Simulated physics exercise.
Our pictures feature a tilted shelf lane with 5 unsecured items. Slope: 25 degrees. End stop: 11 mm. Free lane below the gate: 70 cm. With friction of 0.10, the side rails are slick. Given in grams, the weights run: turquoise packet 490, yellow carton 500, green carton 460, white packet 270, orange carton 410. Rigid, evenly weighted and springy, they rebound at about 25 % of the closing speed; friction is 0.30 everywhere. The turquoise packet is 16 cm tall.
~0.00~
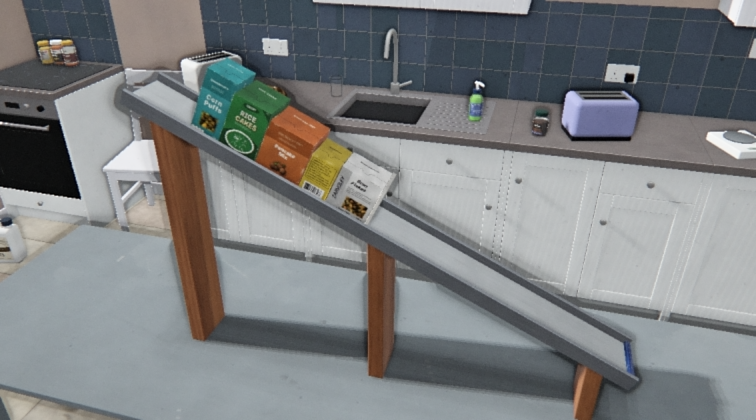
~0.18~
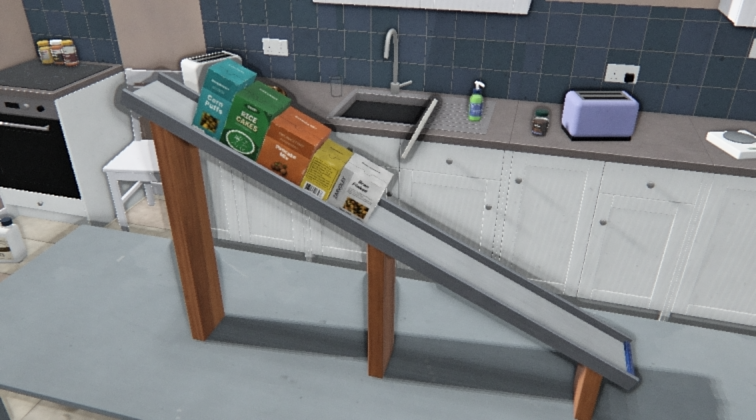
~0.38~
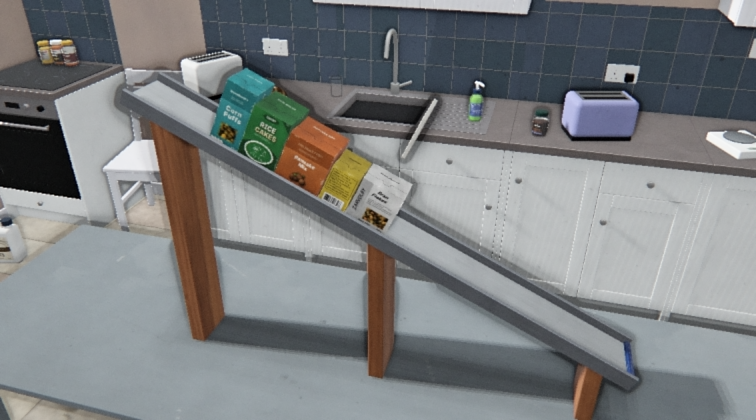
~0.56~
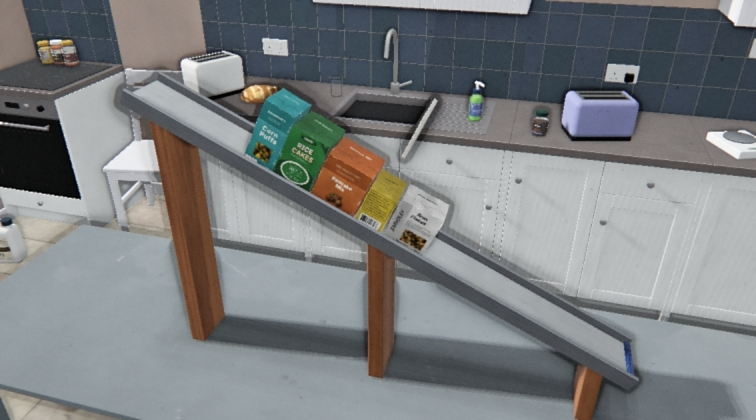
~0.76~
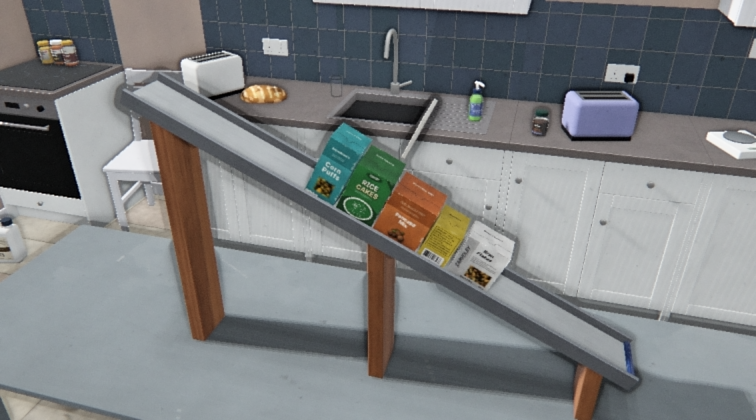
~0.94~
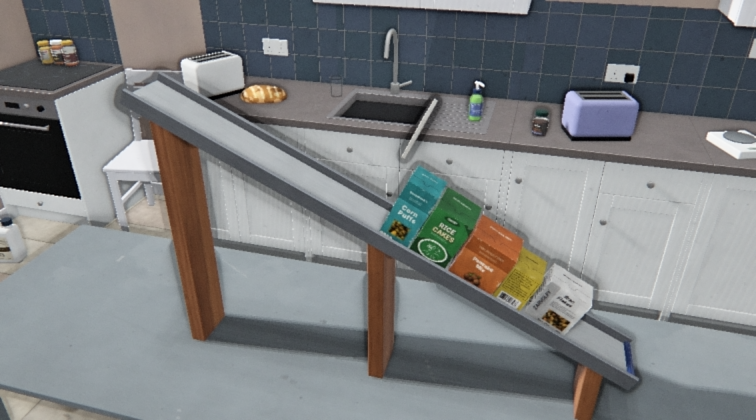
Five colorful food packets stood in a row on a sloping ramp in a kitchen, barely moving at first, then slid together down to the right, picking up speed and staying upright.
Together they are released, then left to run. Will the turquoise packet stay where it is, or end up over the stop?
It stays where it is.
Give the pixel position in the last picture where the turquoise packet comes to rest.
Around (486, 253).
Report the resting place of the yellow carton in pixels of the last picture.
Resting point, approx. (587, 320) px.
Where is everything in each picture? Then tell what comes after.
The first frame shows gate shut; turquoise packet (223, 101); yellow carton (325, 170).
The second frame shows leader 70 cm from the stop; white packet (360, 189); orange carton (293, 148).
The third frame shows leader 65 cm from the stop; white packet (379, 199); yellow carton (345, 181).
The fourth frame shows leader 55 cm from the stop; turquoise packet (277, 131); white packet (416, 220).
The fifth frame shows leader 37 cm from the stop; turquoise packet (338, 166); yellow carton (444, 237).
The sixth frame shows leader 17 cm from the stop; turquoise packet (412, 208); white packet (559, 300).
Around 1.04 s, leader 3 cm from the stop; turquoise packet near (461, 236).
Around 1.14 s, turquoise packet tipped 11° against what carries it near (493, 246); green carton tipped 10° against what carries it; orange carton tipped 10° against what carries it.
Finally (1.8 s), all 5 in the lane. In the last view, turquoise packet near (486, 253).
